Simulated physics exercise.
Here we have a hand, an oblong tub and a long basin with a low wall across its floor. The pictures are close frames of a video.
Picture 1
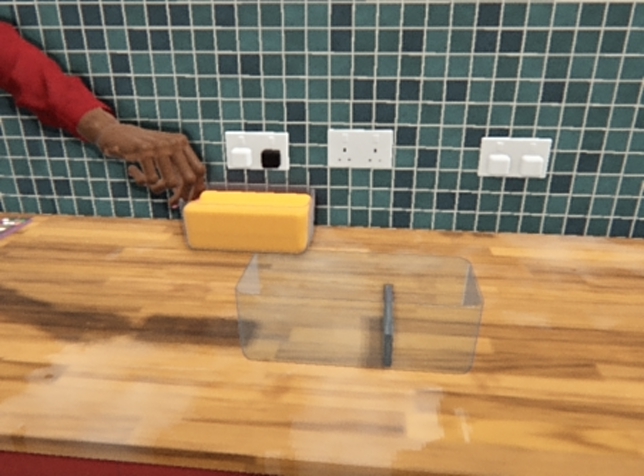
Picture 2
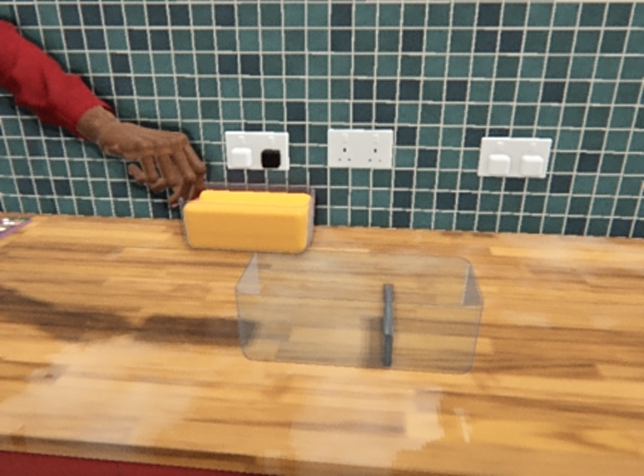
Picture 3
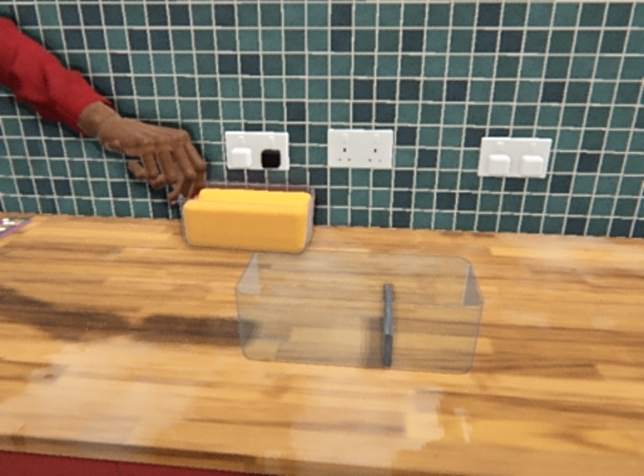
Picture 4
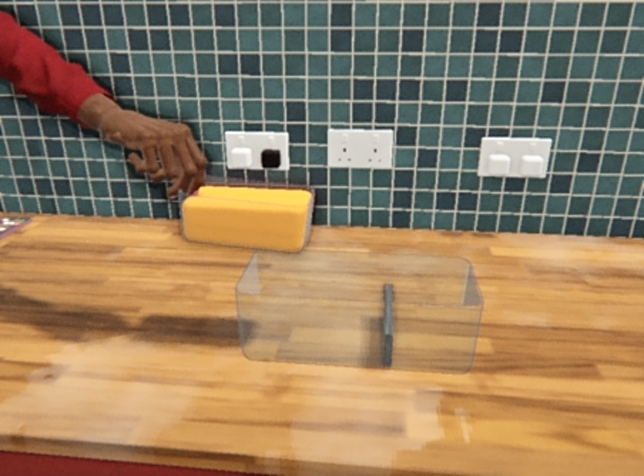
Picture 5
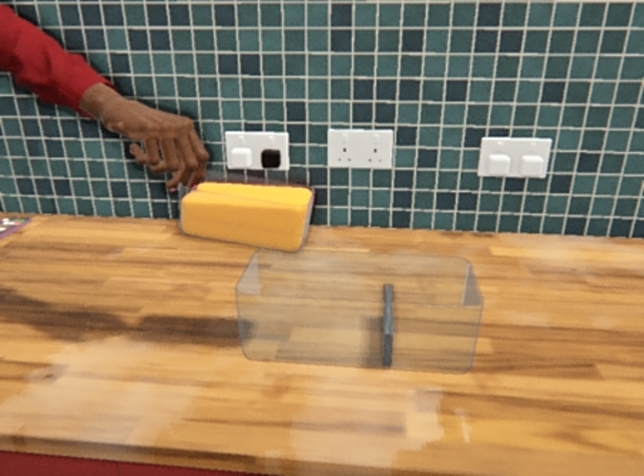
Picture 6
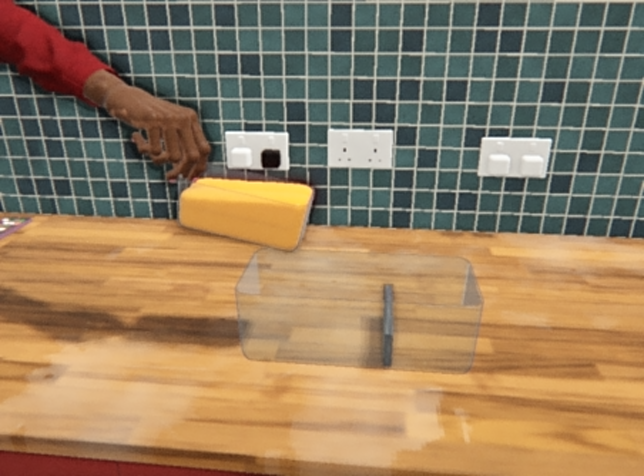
On a wooden counter against green tiles, a dark hand in a red sleeve touches the left end of a yellow-filled oblong tub, behind a clear basin with a low dark wall across its floor. At first nearly still, the tub then gradually tilts, its left end rising slightly as the hand lifts.
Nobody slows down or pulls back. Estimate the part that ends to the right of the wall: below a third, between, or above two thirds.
The share right of the wall is from a third to two thirds.
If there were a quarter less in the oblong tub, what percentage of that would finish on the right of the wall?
Roughly 45 in a hundred.
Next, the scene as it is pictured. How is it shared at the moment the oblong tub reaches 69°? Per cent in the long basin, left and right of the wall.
Near 15 on the left, 0 on the right.
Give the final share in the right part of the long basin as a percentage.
It comes to 55 per cent or so.
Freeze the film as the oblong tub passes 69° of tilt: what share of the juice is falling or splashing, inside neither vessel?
Some 45 per cent.
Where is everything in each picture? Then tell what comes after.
The first frame shows tilt 0°; pouring edge (311, 198); surface from (192, 199) to (311, 203); the long basin's rim runs from (246, 270) to (476, 281); the wall's top is at (389, 309).
The second frame shows tilt 0°; pouring edge (311, 198); surface from (192, 199) to (310, 203).
The third frame shows tilt 2°; pouring edge (311, 198); surface from (191, 197) to (310, 201).
The fourth frame shows tilt 4°; pouring edge (311, 198); surface from (191, 195) to (310, 200).
The fifth frame shows tilt 7°; pouring edge (311, 198); surface from (190, 191) to (310, 197).
The sixth frame shows tilt 11°; pouring edge (311, 198); surface from (190, 186) to (311, 194).
A moment on, the oblong tub is tipped part way and 44 per cent is still to pour, 13 is left of the wall and 0 right of it.
Next, the oblong tub is tipped right over and 5 per cent is still to pour, 22 is left of the wall and 59 right of it.
Then the oblong tub is tipped right over and 0 per cent is still to pour, 37 is left of the wall and 56 right of it.
Later the oblong tub is tipped right over and 0 per cent is still to pour, 38 is left of the wall and 56 right of it.
In the end 38 per cent lies left of the wall, 56 right of it and 6 outside.
